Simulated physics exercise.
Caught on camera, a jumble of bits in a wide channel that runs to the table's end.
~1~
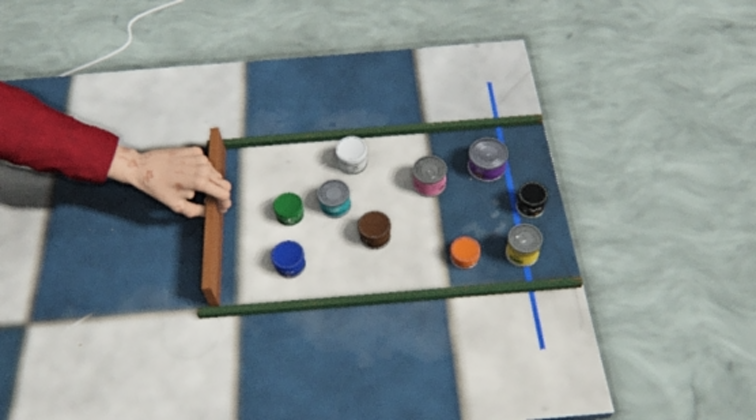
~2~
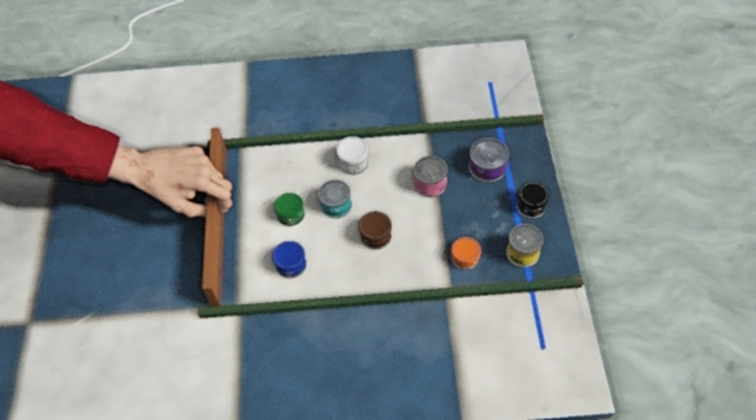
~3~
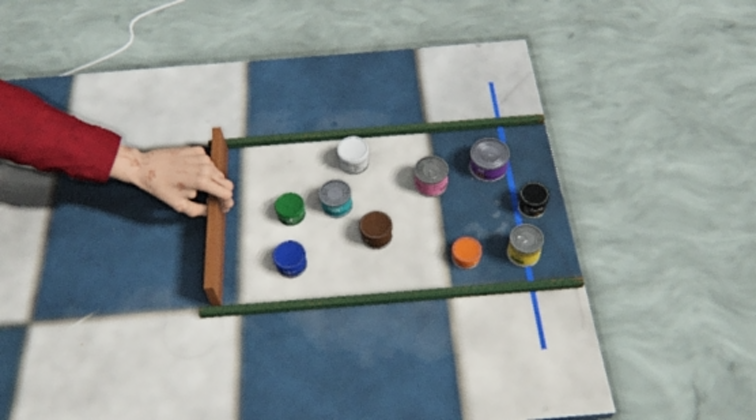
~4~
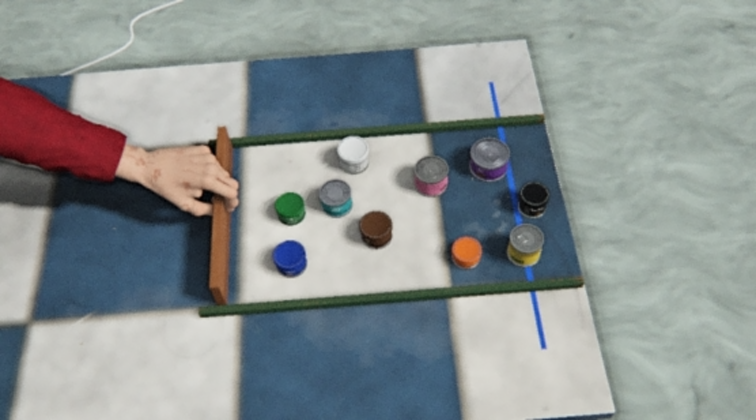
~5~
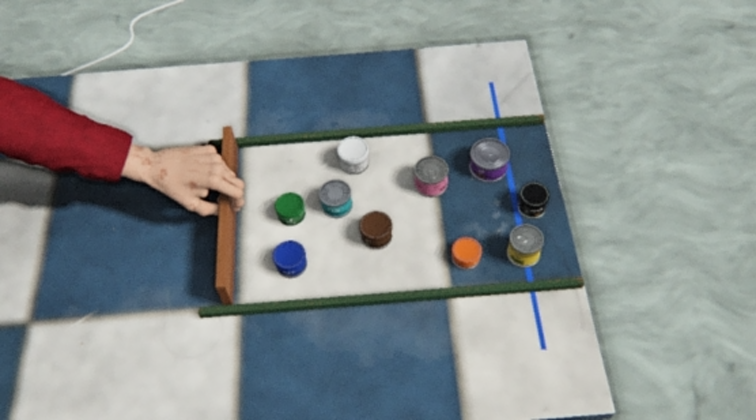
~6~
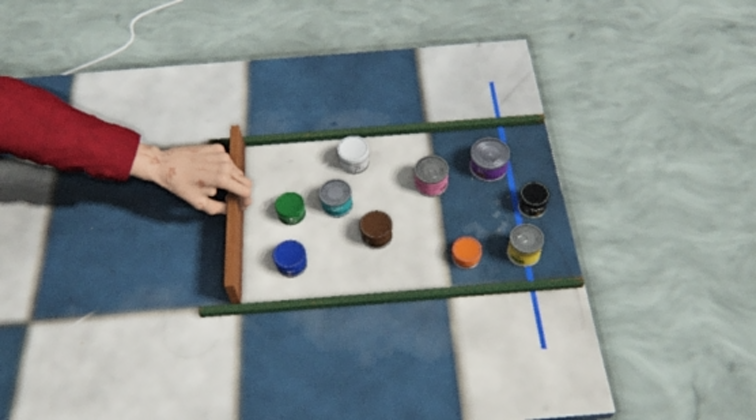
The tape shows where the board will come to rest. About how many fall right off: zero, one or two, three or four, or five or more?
Outcome: The number that fall off is one or two.
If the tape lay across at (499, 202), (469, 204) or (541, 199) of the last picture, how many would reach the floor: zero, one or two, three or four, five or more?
In that order: One or two; no fall at all; at least five.
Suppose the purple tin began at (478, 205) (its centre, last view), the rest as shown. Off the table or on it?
From there it stays on.
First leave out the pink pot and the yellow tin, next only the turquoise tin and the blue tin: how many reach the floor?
It would be 0 and 0.
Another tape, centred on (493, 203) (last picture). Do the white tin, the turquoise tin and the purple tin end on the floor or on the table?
The white tin remains up, the turquoise tin survives, the purple tin goes over.
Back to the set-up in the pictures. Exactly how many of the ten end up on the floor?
Fallen: 2.
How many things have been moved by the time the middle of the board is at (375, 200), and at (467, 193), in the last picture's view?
At the one place 6, at the other 9.
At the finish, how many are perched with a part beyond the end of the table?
3 of them.
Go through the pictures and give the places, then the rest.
In the first frame, black pot (532, 200); yellow tin (524, 246); purple tin (488, 160); board (215, 214); tape (513, 201).
In the second frame, yellow tin (525, 246); turquoise tin (335, 199).
In the third frame, purple tin (489, 160); board (217, 213).
In the fourth frame, black pot (533, 200); orange pot (466, 254).
In the fifth frame, yellow tin (525, 246); green tub (290, 209).
In the sixth frame, black pot (533, 200); yellow tin (525, 246); purple tin (490, 160); board (236, 211); tape (515, 201).
Soon after, none off yet; black pot at rest near (533, 200); yellow tin at rest near (525, 246); purple tin at rest near (490, 160).
After that, none off yet; black pot at rest near (533, 200); yellow tin displaced about its own width near (552, 244); purple tin displaced about its own width near (537, 147).
In the end, the number that fall off is one or two; gone, purple tin and yellow tin.
